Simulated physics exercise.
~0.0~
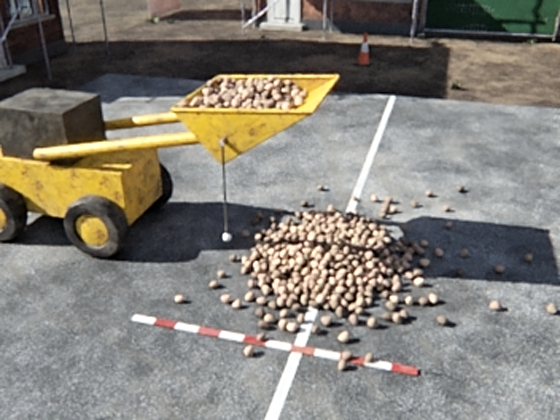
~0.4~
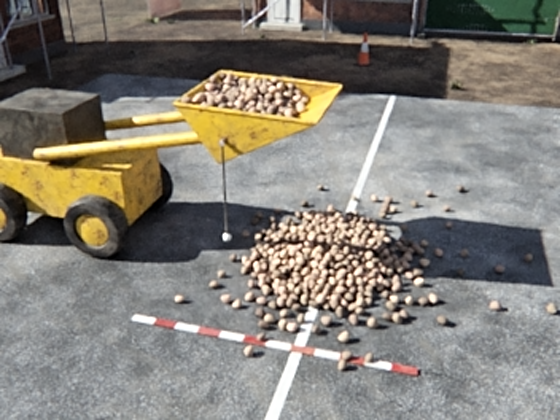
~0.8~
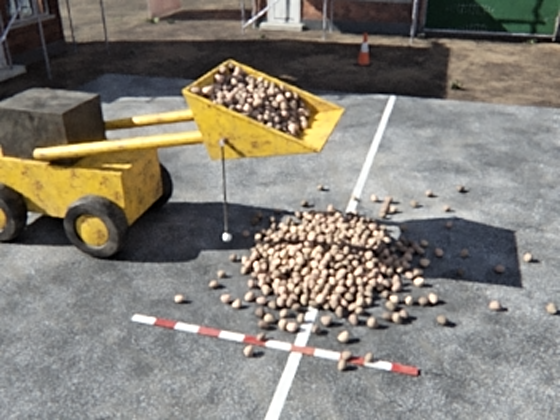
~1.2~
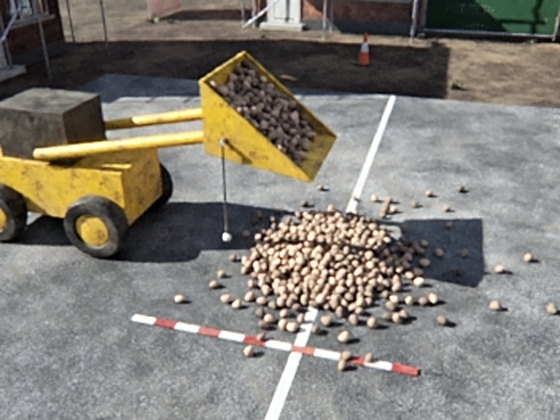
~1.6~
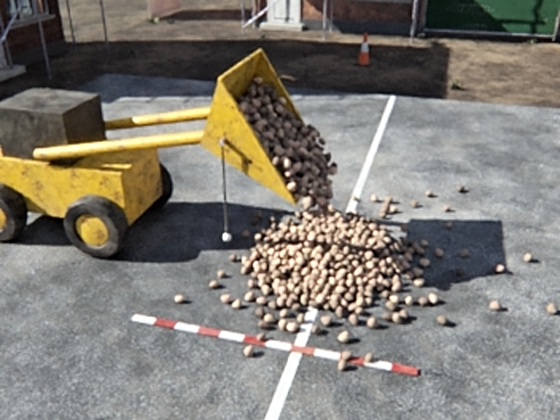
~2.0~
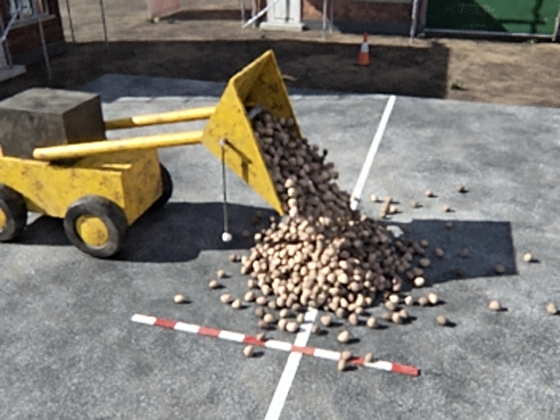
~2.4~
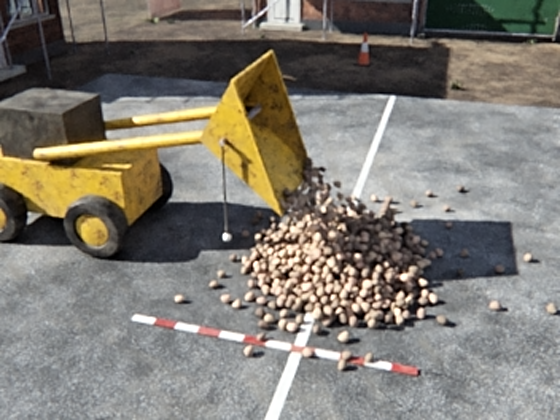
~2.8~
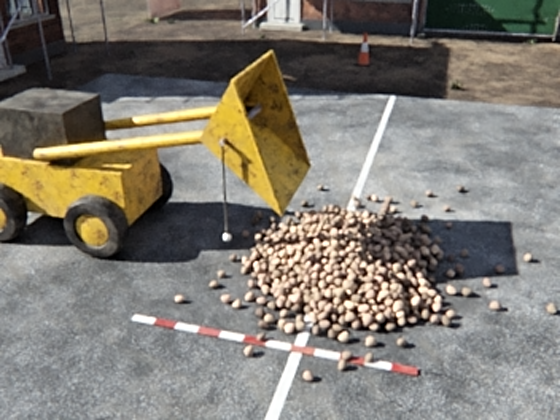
A yellow loader tips its raised bucket and empties its stones onto the pile below.
